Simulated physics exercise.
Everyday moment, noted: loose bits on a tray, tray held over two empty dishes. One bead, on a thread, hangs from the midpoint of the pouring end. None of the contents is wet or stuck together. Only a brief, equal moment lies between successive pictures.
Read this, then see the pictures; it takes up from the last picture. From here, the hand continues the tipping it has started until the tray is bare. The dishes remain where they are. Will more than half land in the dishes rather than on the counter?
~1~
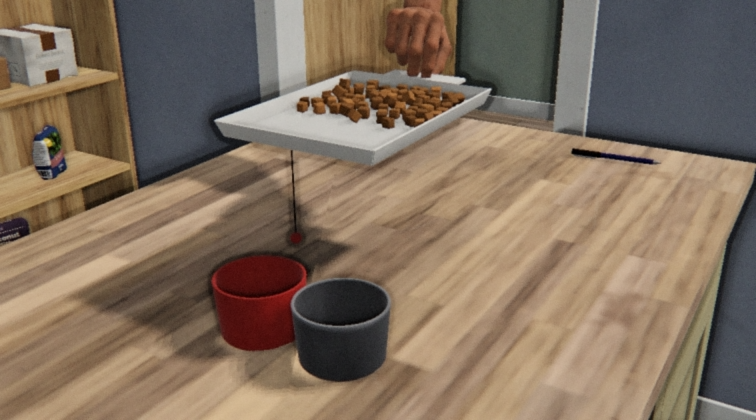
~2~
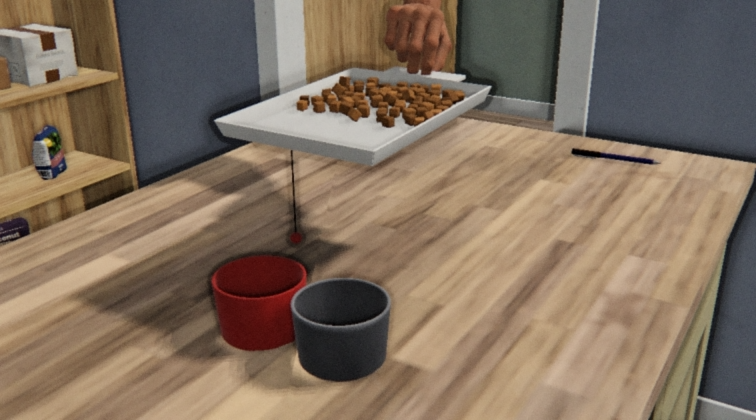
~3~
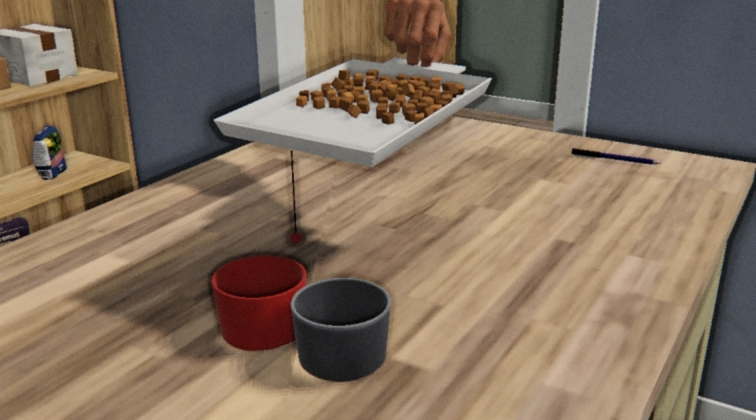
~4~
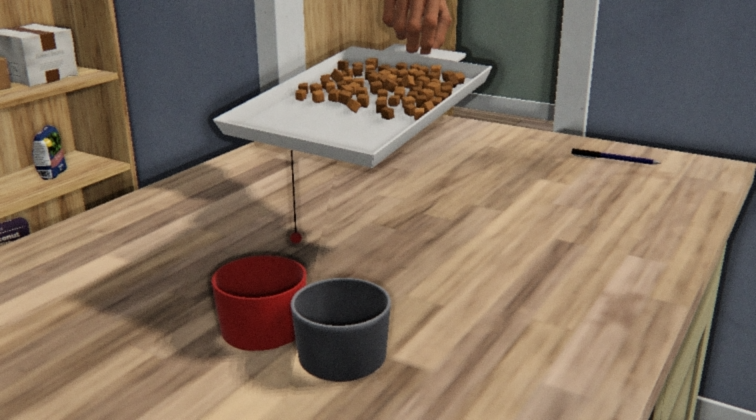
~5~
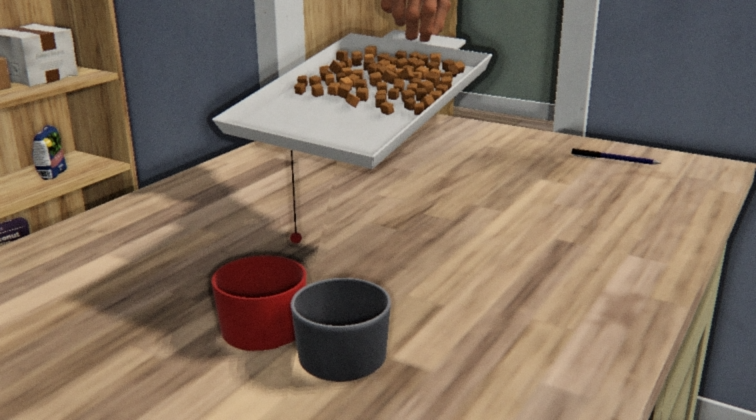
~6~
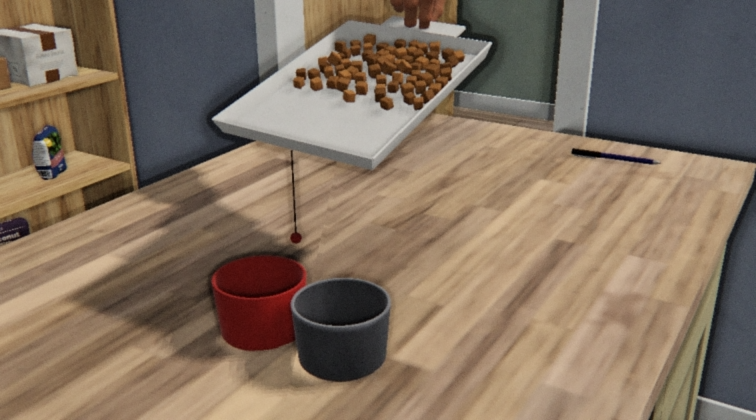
The dishes end up holding in excess of half.
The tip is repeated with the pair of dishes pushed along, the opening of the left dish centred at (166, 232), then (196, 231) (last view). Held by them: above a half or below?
At the first place below a half, at the second less than half.
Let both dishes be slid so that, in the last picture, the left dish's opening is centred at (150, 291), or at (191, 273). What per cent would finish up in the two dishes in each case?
Around 0 % followed by around 30 %.
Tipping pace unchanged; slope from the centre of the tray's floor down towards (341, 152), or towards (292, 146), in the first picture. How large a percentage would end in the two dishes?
About 40 and 60 percent.
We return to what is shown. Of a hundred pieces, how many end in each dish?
So the left dish gets 30 % of the load, while the right one gets 50 %.
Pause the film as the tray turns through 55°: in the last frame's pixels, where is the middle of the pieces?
The load is centred about (328, 121).
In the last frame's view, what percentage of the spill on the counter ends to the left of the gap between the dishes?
That would be roughly 50 per cent.
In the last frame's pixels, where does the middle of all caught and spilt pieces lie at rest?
It settles centred around (313, 342).
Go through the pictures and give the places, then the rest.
In the first frame, corners of the pouring end (223, 120) and (372, 148), level; middle of the load (390, 102), brown sugar cubes; left dish (231, 319); right dish (314, 347); bead on its thread (296, 238).
In the second frame, corners of the pouring end (223, 120) and (372, 148), level; middle of the load (390, 100).
In the third frame, corners of the pouring end (223, 119) and (372, 149), tipped barely, lowest at the right corner; middle of the load (390, 94).
In the fourth frame, corners of the pouring end (222, 118) and (371, 151), tipped a little, lowest at the right corner; middle of the load (390, 86).
In the fifth frame, corners of the pouring end (221, 118) and (371, 152), tipped a little, lowest at the right corner; middle of the load (389, 77).
In the sixth frame, corners of the pouring end (220, 117) and (371, 154), tipped a little, lowest at the right corner; middle of the load (388, 69); left dish (231, 319); right dish (314, 347).
Just after the last frame, tray tipped steeply; almost all on the tray; just a few in the left dish; about a tenth in the air.
A moment on, tray tipped right over; the larger part on the tray; about a tenth in the right dish; about a tenth in the left dish; about a tenth outside both; about a tenth in the air.
Further on, tray tipped past a quarter turn; roughly half in the right dish; roughly a third in the left dish; roughly a quarter outside both.
When it is over, tray tipped past a quarter turn; roughly half in the right dish; roughly a third in the left dish; roughly a quarter outside both.
